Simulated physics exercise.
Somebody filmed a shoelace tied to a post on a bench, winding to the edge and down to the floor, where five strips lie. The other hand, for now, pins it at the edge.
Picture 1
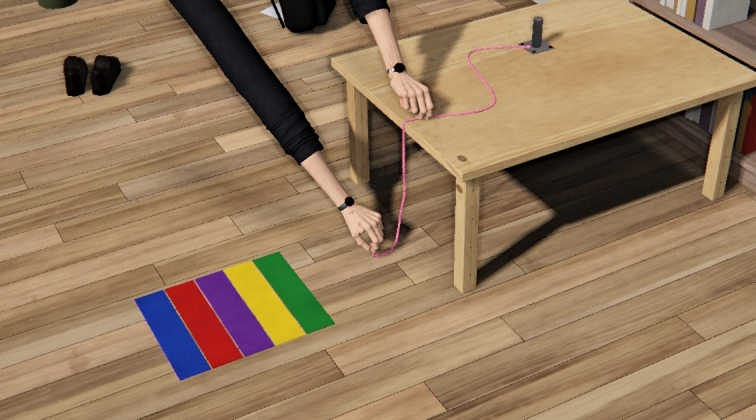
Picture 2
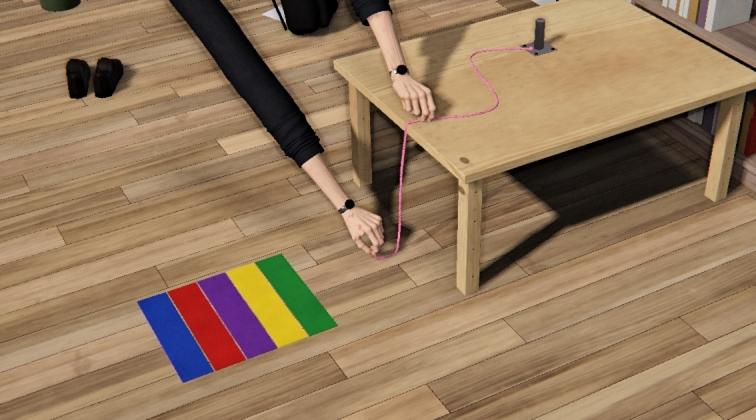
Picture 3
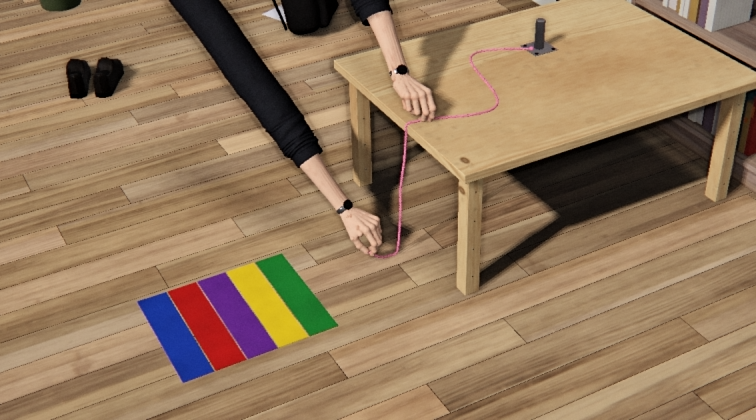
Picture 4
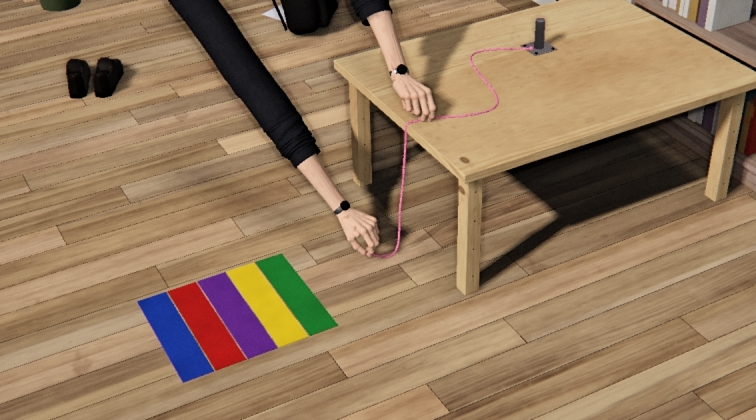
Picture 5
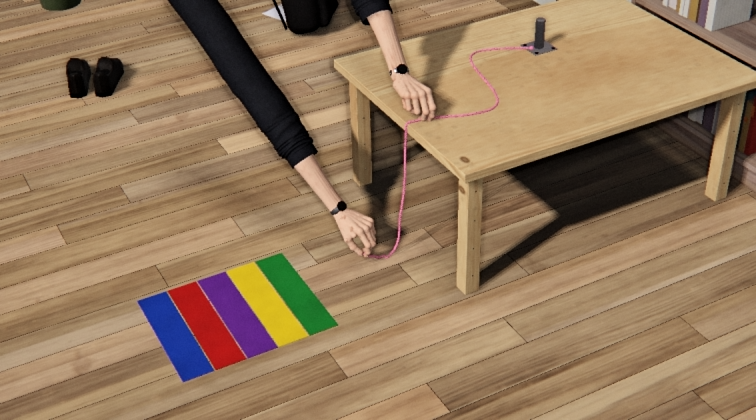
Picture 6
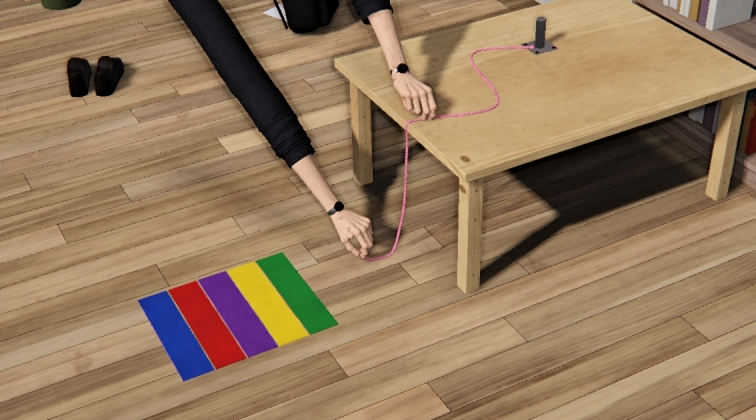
On a wooden floor beside a low table, one hand pins a pink cord at the edge while the other edges slightly left.
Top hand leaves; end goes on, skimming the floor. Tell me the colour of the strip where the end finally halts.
It halts over red.
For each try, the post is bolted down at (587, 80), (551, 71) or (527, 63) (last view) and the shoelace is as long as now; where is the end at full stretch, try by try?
First close to (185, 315), next close to (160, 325), last close to (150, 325).
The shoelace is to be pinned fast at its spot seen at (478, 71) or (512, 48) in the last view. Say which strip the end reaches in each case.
It ends on purple the first time and on red the second time.
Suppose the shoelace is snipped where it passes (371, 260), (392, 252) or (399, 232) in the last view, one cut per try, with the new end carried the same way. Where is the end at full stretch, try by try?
In order, it ends up near (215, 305), (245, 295) and (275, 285).
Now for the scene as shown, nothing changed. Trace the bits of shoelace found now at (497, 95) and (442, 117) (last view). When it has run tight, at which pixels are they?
They end up at (420, 98) and (361, 146).
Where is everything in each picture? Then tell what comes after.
In the first frame, end (371, 249); green (311, 315); yellow (281, 326); purple (250, 337); red (219, 348); blue (187, 359).
In the second frame, end (372, 252); shoelace through (499, 49) (478, 73) (496, 106) (432, 118) (402, 168) (399, 231).
In the third frame, end (370, 252).
In the fourth frame, end (367, 253); shoelace through (499, 49) (478, 72) (496, 106) (433, 118) (404, 168) (400, 231).
In the fifth frame, end (364, 254).
In the sixth frame, end (361, 254); shoelace through (500, 48) (479, 71) (497, 105) (433, 117) (406, 166) (399, 230).
Soon after, end near (247, 293); over purple.
After that, end near (213, 305); over red.
At the stop, end near (194, 311); over red. Over red.
